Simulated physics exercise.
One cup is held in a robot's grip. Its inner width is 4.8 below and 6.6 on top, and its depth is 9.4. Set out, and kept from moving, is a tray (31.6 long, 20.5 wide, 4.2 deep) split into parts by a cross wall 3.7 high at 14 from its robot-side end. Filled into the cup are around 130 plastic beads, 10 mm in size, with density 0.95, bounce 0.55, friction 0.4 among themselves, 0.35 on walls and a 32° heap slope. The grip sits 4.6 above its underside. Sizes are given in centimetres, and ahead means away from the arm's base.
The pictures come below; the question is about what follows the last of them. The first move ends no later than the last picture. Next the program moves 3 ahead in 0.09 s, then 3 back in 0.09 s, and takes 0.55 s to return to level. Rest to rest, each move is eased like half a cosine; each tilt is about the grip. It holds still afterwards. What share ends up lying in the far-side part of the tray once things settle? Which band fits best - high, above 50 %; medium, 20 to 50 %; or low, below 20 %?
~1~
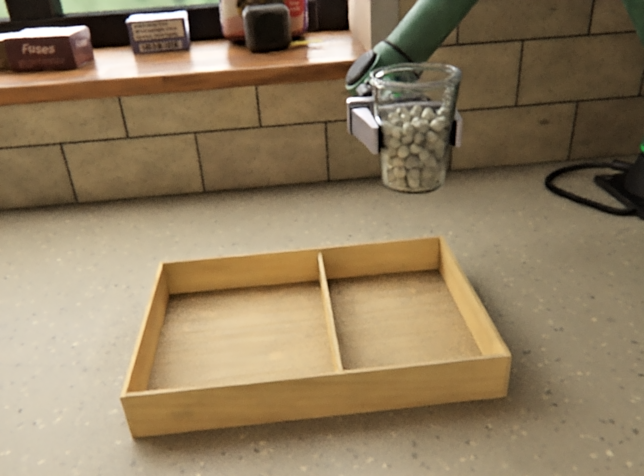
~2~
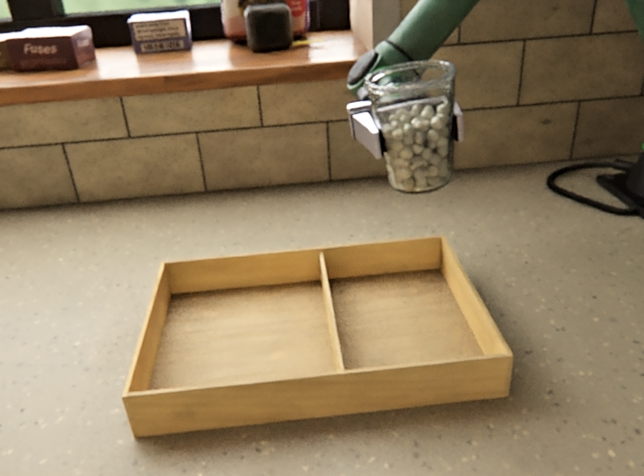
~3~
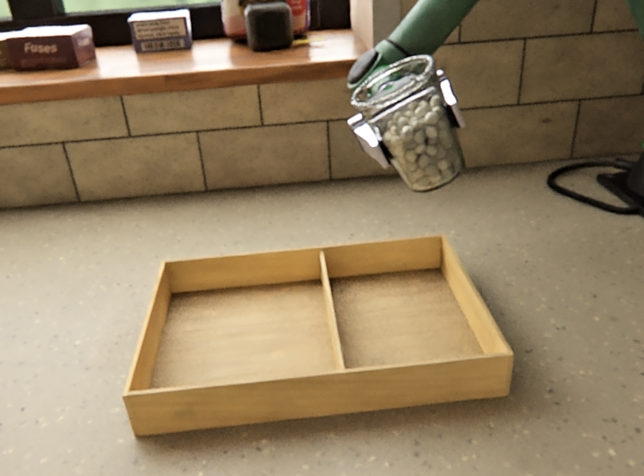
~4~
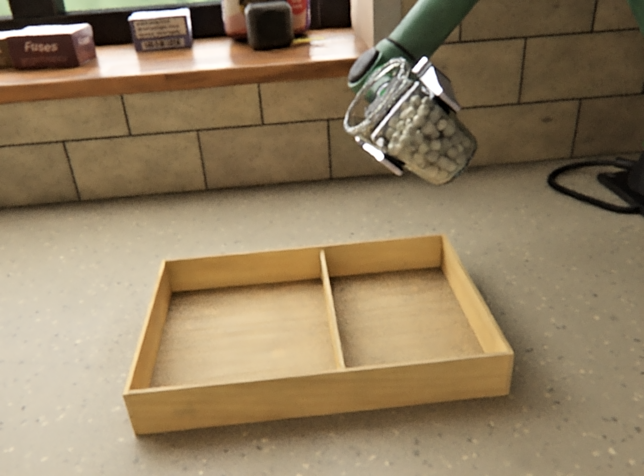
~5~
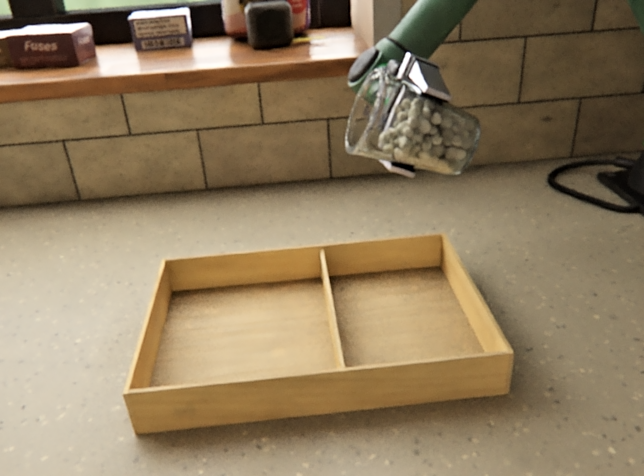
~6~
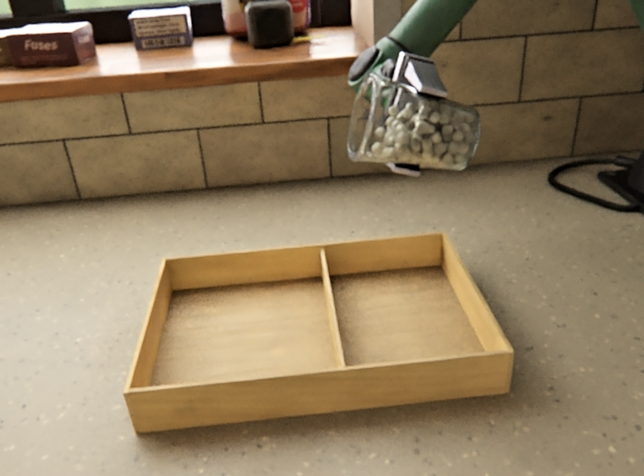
Medium, 20 to 50 %.
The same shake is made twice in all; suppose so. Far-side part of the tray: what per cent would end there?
That would give close to 40 percent.
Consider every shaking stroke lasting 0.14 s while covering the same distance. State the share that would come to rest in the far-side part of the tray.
I'd expect some 5 per cent.
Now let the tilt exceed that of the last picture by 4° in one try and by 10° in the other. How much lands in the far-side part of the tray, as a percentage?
Estimates: 40 % then 50 %.
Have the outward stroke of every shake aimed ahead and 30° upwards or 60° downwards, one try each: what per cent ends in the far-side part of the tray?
45 and 0 %.
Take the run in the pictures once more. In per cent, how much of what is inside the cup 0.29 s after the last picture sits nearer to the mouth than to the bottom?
Near 55 in a hundred.
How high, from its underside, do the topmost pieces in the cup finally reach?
Roughly 5.5 centimetres.
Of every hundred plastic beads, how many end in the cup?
Around 70 in a hundred.
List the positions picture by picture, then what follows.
The first frame shows the cup middle at (414, 132), level; upper third of the load around (417, 124), from x 385 to 445, top at y 105; 134 in the cup.
The second frame shows the cup middle at (416, 131), tilted 7° forward; upper third of the load around (418, 124), from x 385 to 445, top at y 105.
The third frame shows the cup middle at (416, 131), tilted 25° forward; upper third of the load around (421, 122), from x 385 to 455, top at y 100.
The fourth frame shows the cup middle at (416, 130), tilted 48° forward; upper third of the load around (420, 120), from x 390 to 465, top at y 100.
The fifth frame shows the cup middle at (416, 129), tilted 66° forward; upper third of the load around (426, 118), from x 385 to 470, top at y 105.
The sixth frame shows the cup middle at (416, 129), tilted 73° forward; upper third of the load around (426, 118), from x 375 to 470, top at y 105; 134 in the cup.
Then, 0.29 s on, tilted 66° forward, highest piece 22 above the table; 94 in the cup, 8 in the far-side part, 1 in the robot-side part, 31 in flight or on a rim.
Then, 0.58 s on, tilted 12° forward, highest piece 24 above the table; 91 in the cup, 40 in the far-side part, 3 in the robot-side part.
Then, 0.93 s on, level, highest piece 22 above the table; 91 in the cup, 40 in the far-side part, 3 in the robot-side part.
Then, 1.98 s on, level, highest piece 22 above the table; 91 in the cup, 40 in the far-side part, 3 in the robot-side part.
In the end, 91 in the cup, 40 in the far-side part, 3 in the robot-side part. That is 30 % in the far-side part of the tray.
